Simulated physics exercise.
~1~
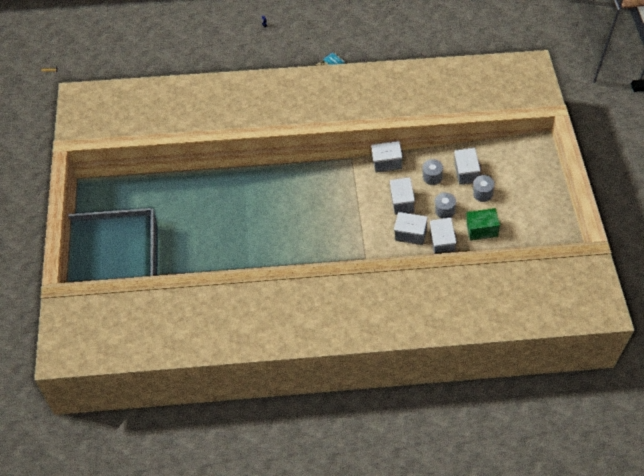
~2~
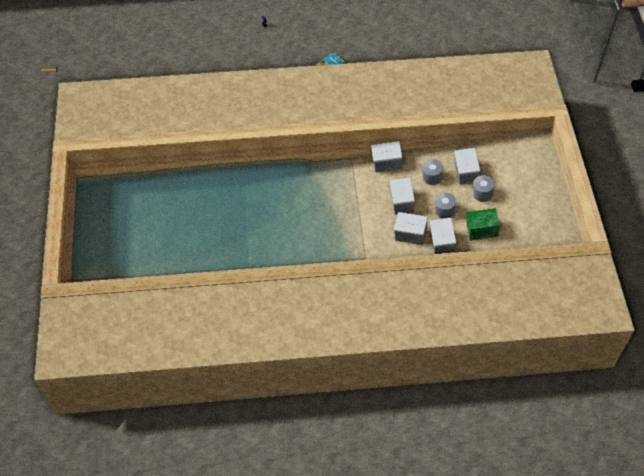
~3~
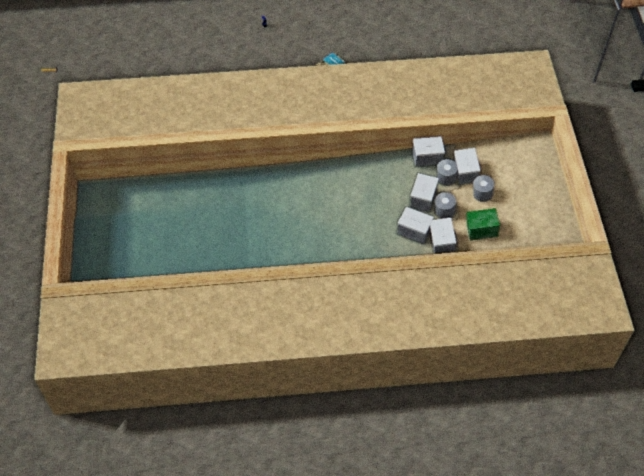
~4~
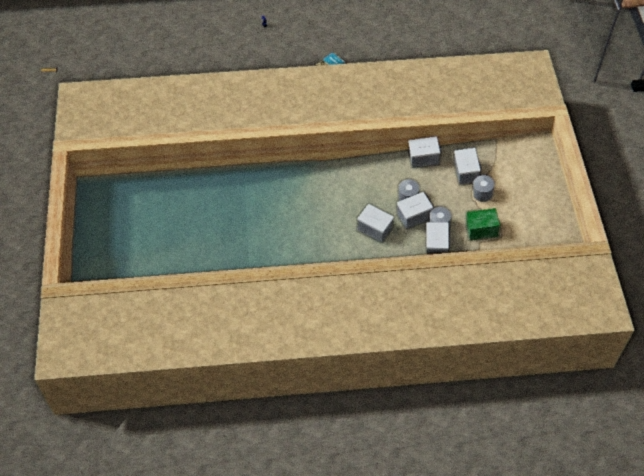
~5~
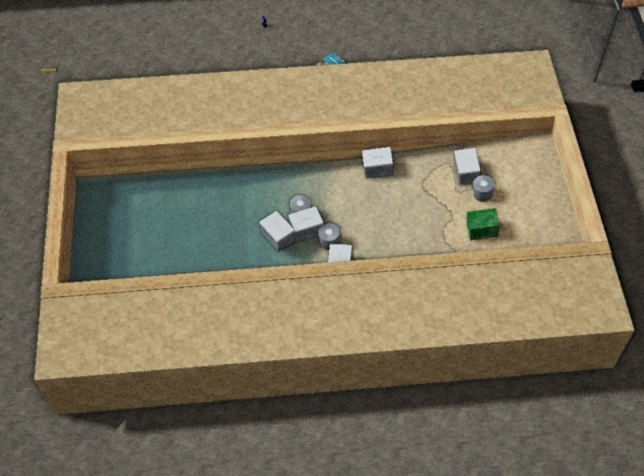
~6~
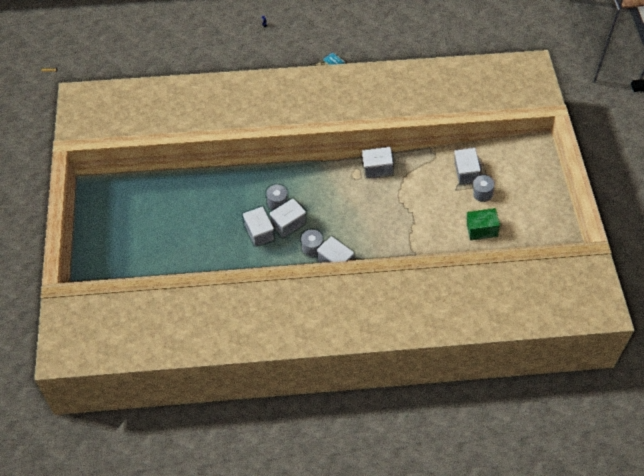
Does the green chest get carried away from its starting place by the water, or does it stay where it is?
The green chest stays where it is. The water carries off several of the grey chests and tubs, but the green one holds its place on the sand.
